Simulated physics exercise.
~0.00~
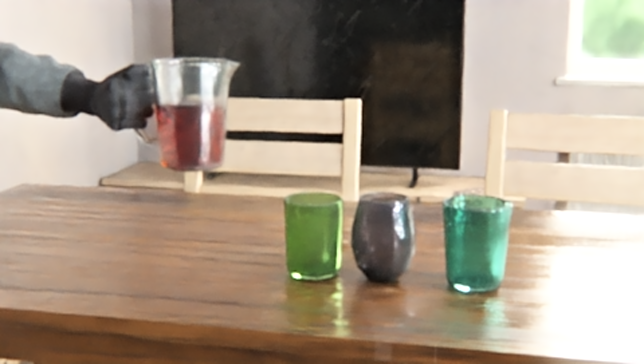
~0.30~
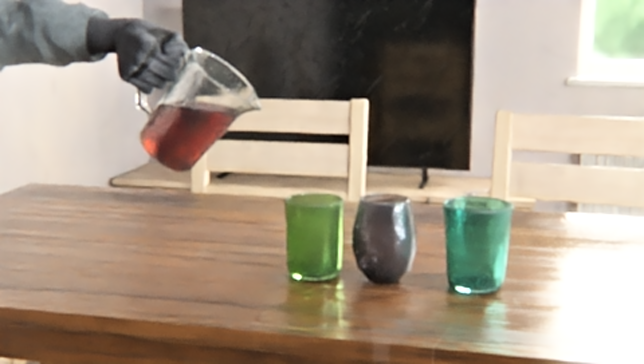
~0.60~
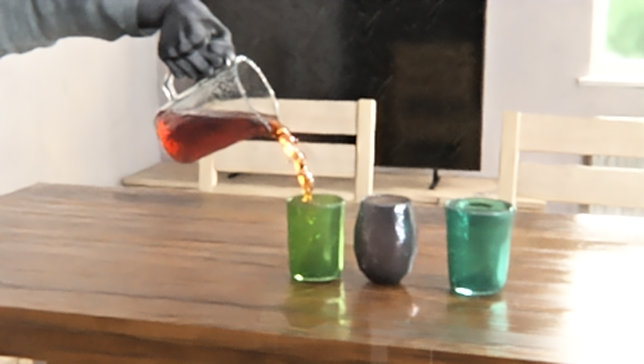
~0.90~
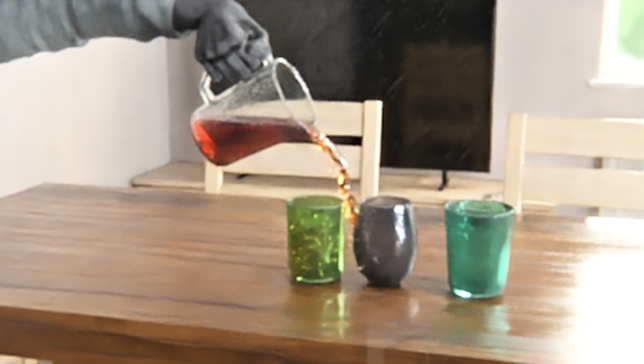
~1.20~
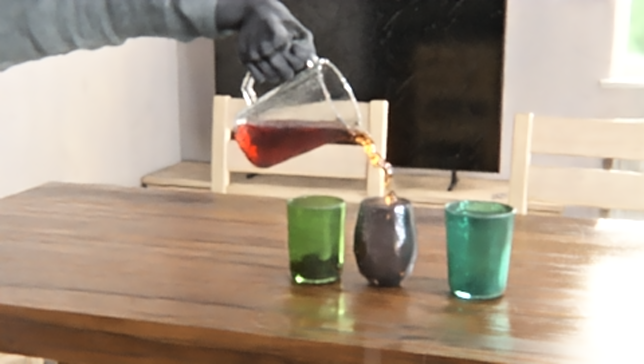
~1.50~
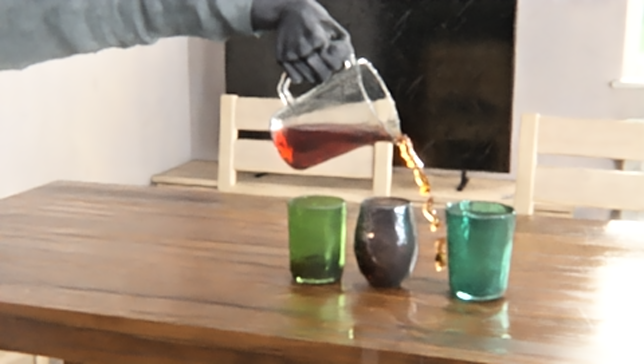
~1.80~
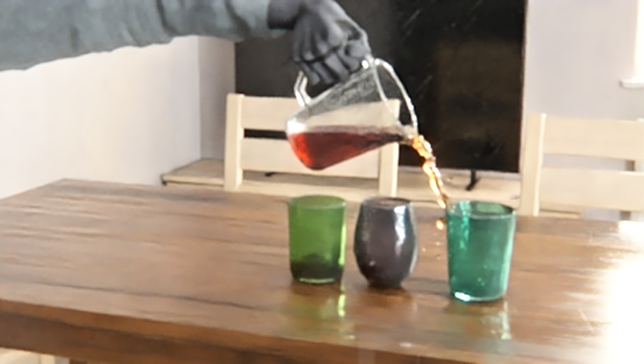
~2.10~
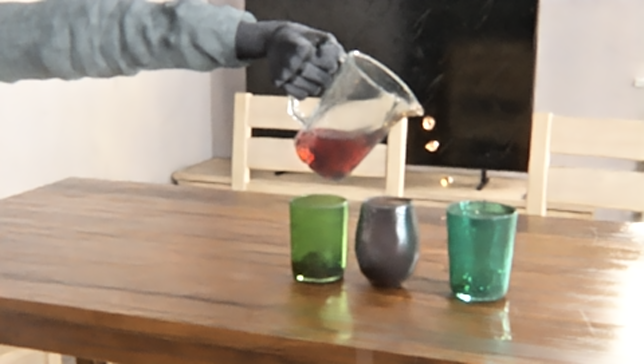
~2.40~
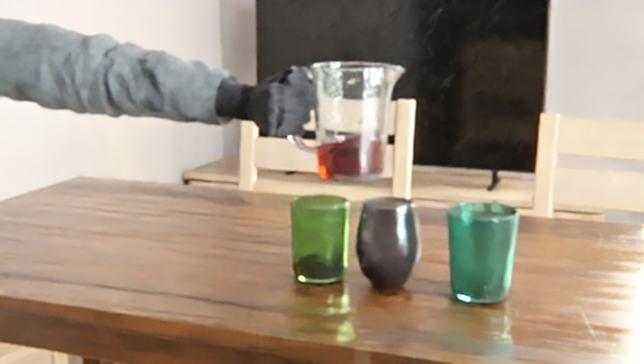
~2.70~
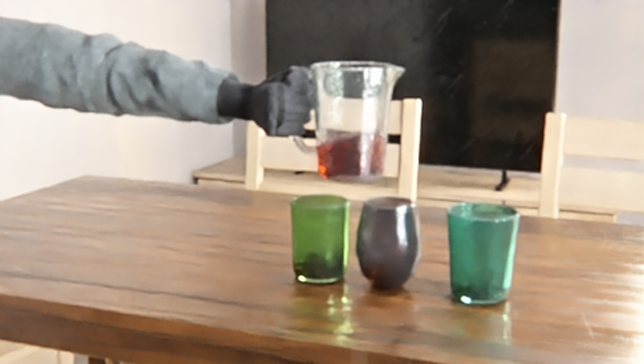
A gloved hand pours red tea from a jug across three glasses, then rights it.
